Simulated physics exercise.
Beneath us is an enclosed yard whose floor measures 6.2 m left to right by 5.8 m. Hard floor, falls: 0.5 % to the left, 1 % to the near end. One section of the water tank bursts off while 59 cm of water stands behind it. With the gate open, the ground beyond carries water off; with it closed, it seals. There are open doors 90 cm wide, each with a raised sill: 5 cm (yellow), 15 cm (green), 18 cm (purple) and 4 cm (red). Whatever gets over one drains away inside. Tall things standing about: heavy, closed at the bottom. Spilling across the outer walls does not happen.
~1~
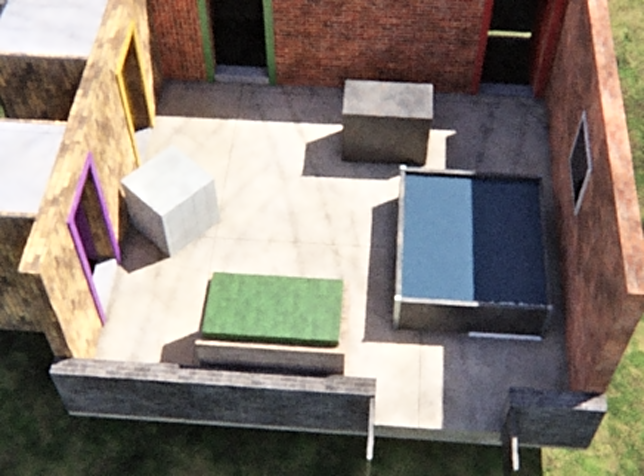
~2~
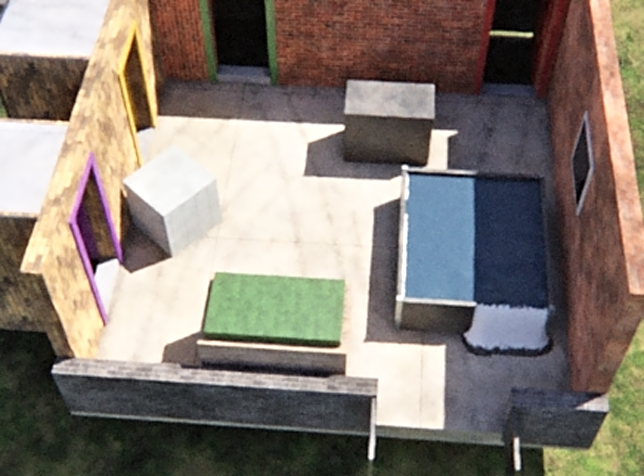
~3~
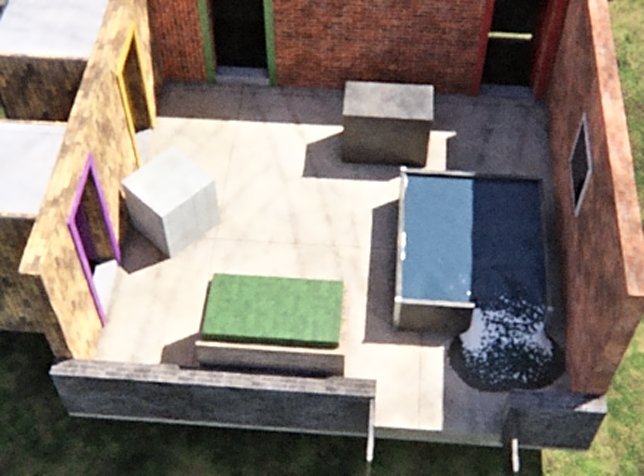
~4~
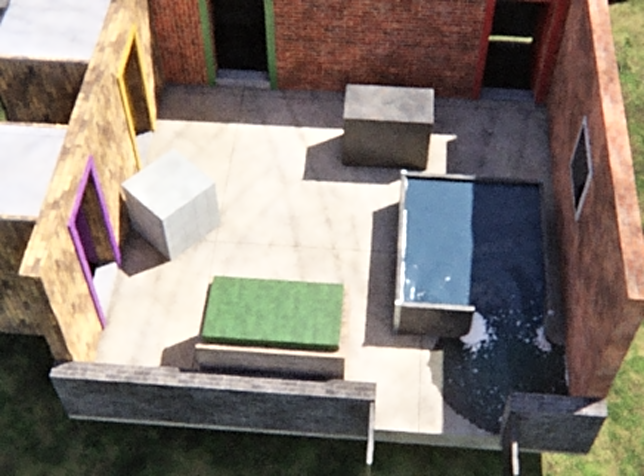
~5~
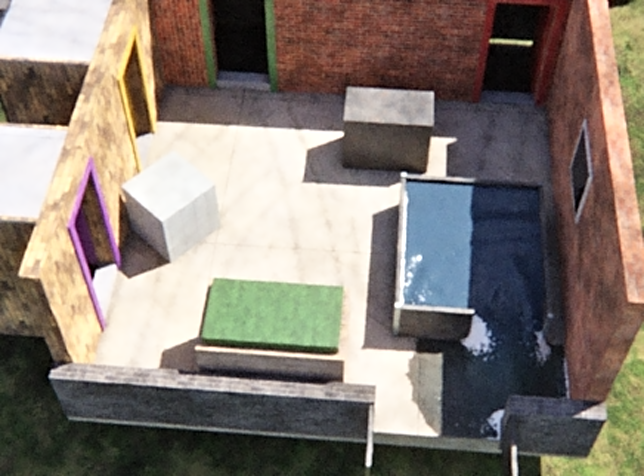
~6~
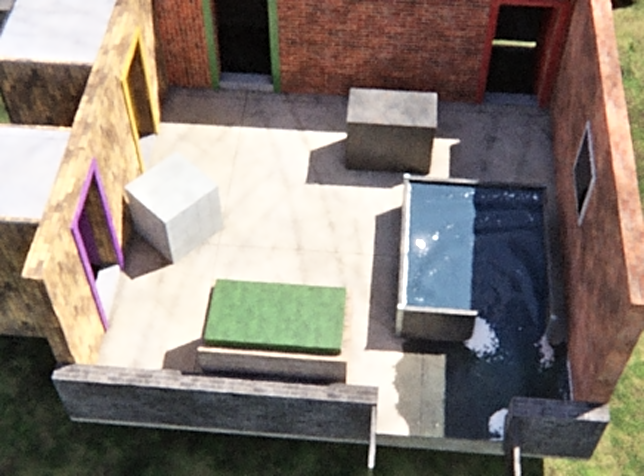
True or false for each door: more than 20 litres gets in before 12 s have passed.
Yellow door false, green door false, purple door false, red door true.
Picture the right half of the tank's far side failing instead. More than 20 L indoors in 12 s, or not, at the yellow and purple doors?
At yellow the amount is higher than the mark, while at purple it is beneath the mark.
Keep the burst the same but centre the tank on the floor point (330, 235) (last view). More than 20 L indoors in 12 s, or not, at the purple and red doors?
Purple door held, red door held.
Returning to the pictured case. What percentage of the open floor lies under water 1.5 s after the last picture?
Wet share: About 15 %.
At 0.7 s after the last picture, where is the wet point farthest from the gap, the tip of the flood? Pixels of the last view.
Point: Roughly (352, 413) in the last view.
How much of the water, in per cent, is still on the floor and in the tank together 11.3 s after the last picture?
Close to 48 in a hundred remains.
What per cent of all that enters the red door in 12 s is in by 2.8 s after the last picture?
About 0 per cent.
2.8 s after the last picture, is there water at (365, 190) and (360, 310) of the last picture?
I'd call them spared and then drenched.
Then, 0.7 s after the last picture water covers 10 % of the floor and is deepest (50 cm) near (522, 413); yellow door not reached, green door not reached, purple door not reached, red door not reached.
Then, 1.5 s after the last picture water covers 15 % of the floor and is deepest (44 cm) near (551, 428); yellow door not reached, green door not reached, purple door not reached, red door not reached.
Then, 2.8 s after the last picture water covers 25 % of the floor and is deepest (29 cm) near (563, 391); yellow door not reached, green door not reached, purple door not reached, red door 4 cm at the sill, 0 L in.
Then, 6.3 s after the last picture water covers 60 % of the floor and is deepest (18 cm) near (565, 429); yellow door not reached, green door not reached, purple door 2 cm at the sill, 0 L in, red door 6 cm at the sill, 51 L in.
Then, 11.3 s after the last picture water covers 85 % of the floor and is deepest (10 cm) near (551, 428); yellow door 6 cm at the sill, 1 L in, green door 3 cm at the sill, 0 L in, purple door 3 cm at the sill, 0 L in, red door 4 cm at the sill, 58 L in.
